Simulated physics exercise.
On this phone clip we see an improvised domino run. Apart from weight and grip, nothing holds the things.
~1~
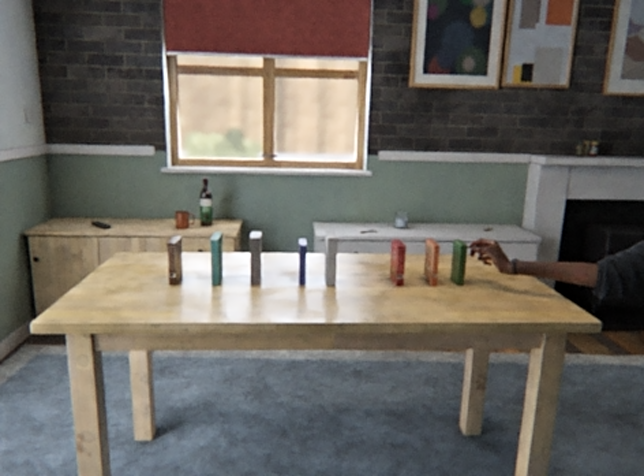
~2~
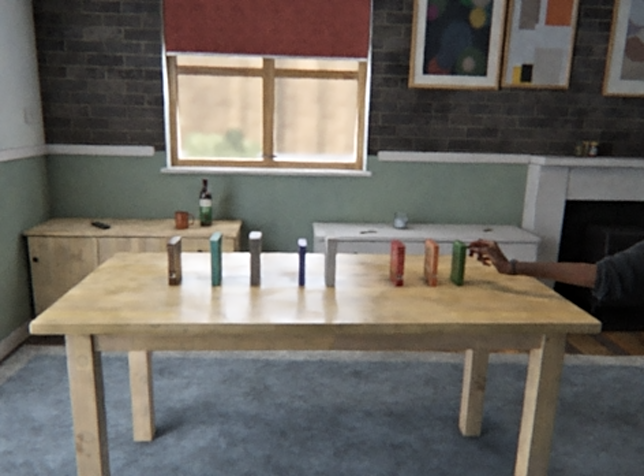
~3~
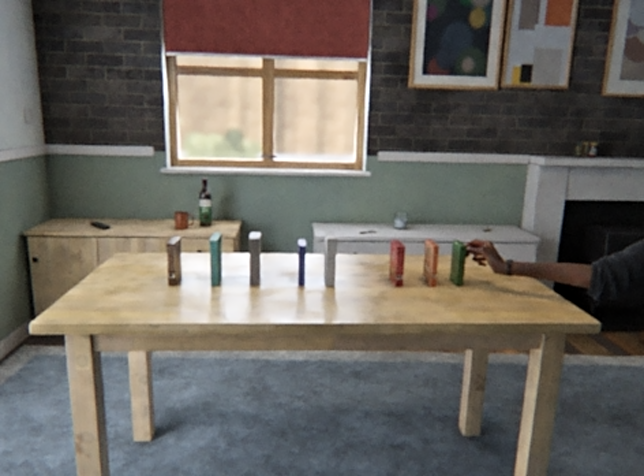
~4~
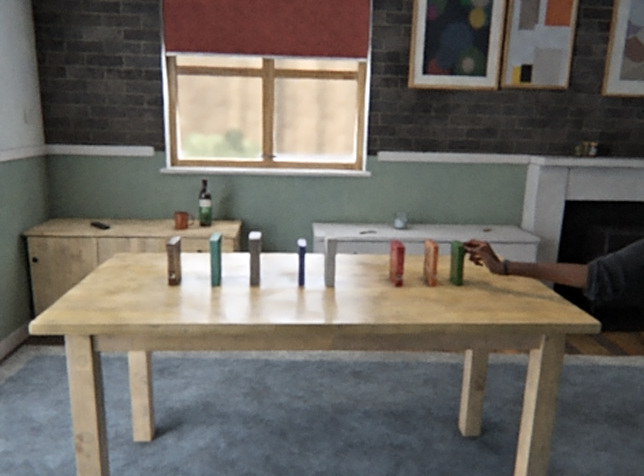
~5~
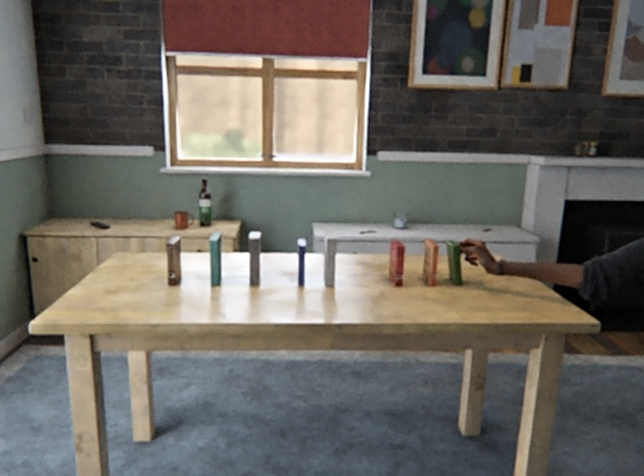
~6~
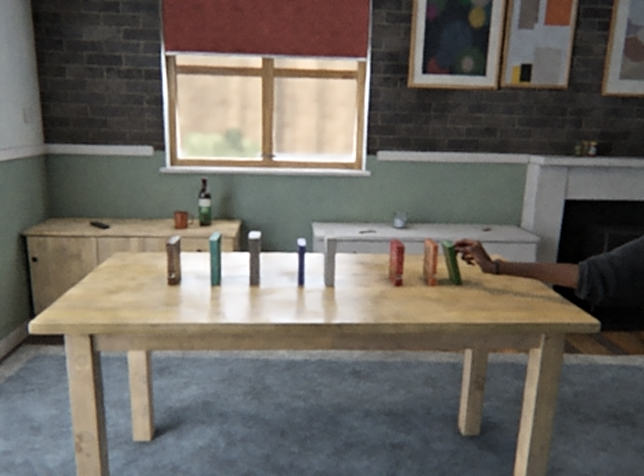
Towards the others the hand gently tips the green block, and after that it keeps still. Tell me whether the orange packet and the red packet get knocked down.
In order: The orange packet overturns. The red packet overturns.
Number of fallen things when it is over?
The count is 3.
Then, 0.30 s past the last view, green block 67° over; orange packet rocked 47° from its first pose near (414, 266); red packet rocked 8° from its first pose near (394, 262).
Then, 0.50 s past the last view, green block 78° over; red packet on its side near (368, 277); orange packet on its side near (407, 275).
Finally, down or leaning hard on the table, orange packet and red packet; the other 4 still in place. Final places as the last picture's camera would see them, orange packet near (406, 279), red packet near (366, 277).
